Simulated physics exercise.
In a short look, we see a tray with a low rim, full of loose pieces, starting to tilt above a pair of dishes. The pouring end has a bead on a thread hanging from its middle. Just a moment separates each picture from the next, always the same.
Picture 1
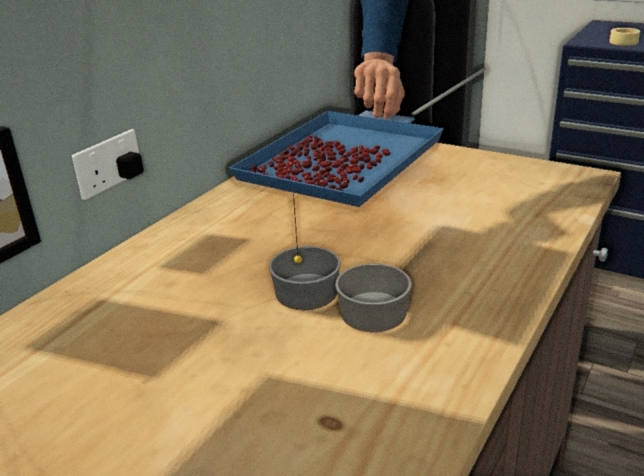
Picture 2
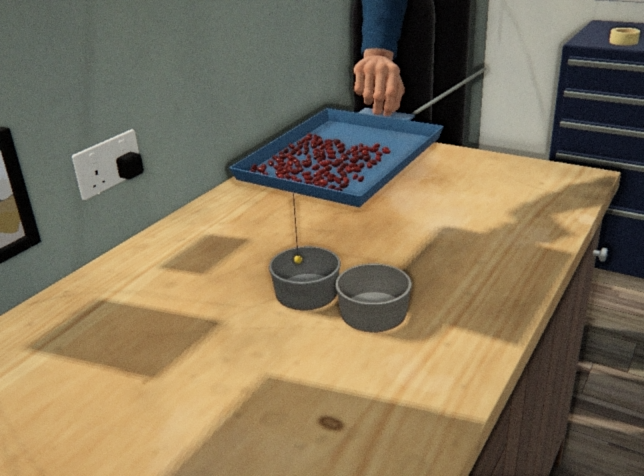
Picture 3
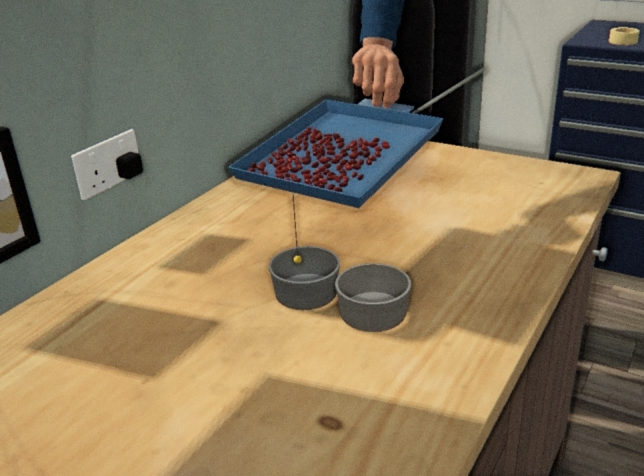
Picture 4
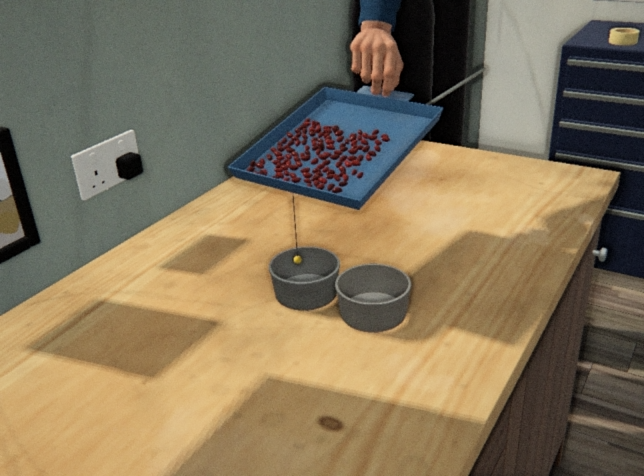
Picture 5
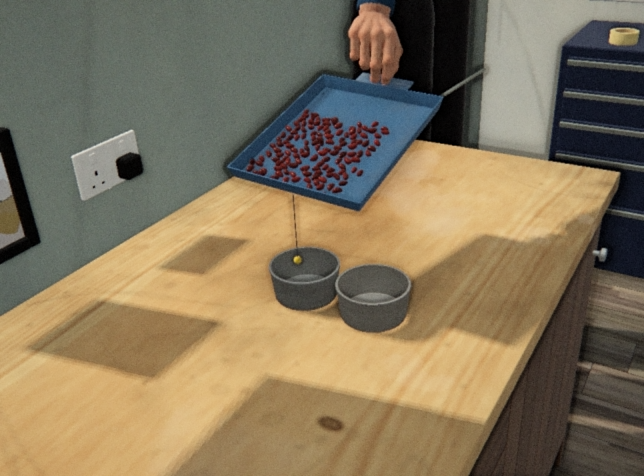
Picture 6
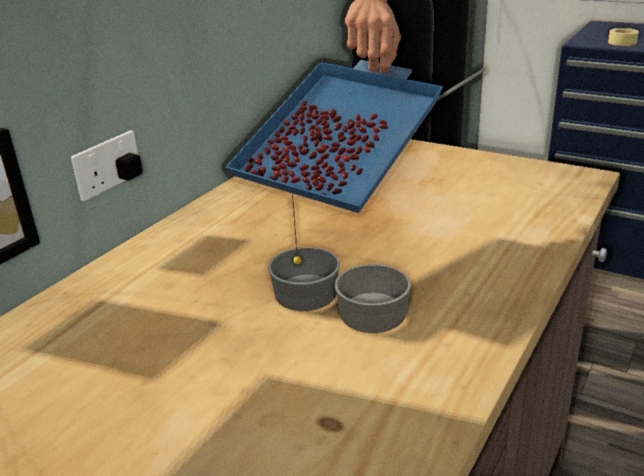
Hand raising the back of a blue tray of red kidney beans, tilting it gradually above two grey dishes on a wooden worktop.
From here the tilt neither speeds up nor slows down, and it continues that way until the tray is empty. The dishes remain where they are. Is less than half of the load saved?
Yes, I'd say the dishes miss most of it, honestly.
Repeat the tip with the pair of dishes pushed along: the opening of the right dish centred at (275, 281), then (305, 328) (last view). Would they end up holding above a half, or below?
For the earlier try a smaller portion is kept, for the later one a smaller portion.
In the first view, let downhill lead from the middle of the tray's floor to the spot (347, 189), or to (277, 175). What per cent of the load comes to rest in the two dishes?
I'd expect around 80 in a hundred first and around 0 in a hundred second.
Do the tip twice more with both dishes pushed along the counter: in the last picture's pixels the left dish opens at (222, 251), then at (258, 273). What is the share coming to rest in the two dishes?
0 %, 60 %.
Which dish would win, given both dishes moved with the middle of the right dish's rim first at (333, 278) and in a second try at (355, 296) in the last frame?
The first time it is the dish to the right, and the second time it is the dish to the right.
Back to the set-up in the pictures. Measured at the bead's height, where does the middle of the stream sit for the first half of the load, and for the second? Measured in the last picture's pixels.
Early half: (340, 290); late half: (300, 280).
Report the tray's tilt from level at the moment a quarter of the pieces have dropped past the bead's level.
Roughly 110 degrees from level.
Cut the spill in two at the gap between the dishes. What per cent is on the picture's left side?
About 80 percent.
Soon after the last picture, tray tipped steeply; nearly all on the tray; a stray few in the air.
A little later, tray tipped past a quarter turn; most on the tray; a small part in the right dish; a stray few outside both; a stray few in the air.
Later still, tray tipped past a quarter turn; about a quarter in the right dish; about two thirds outside both.
At rest, tray tipped past a quarter turn; about a quarter in the right dish; none in the left dish; about two thirds outside both.
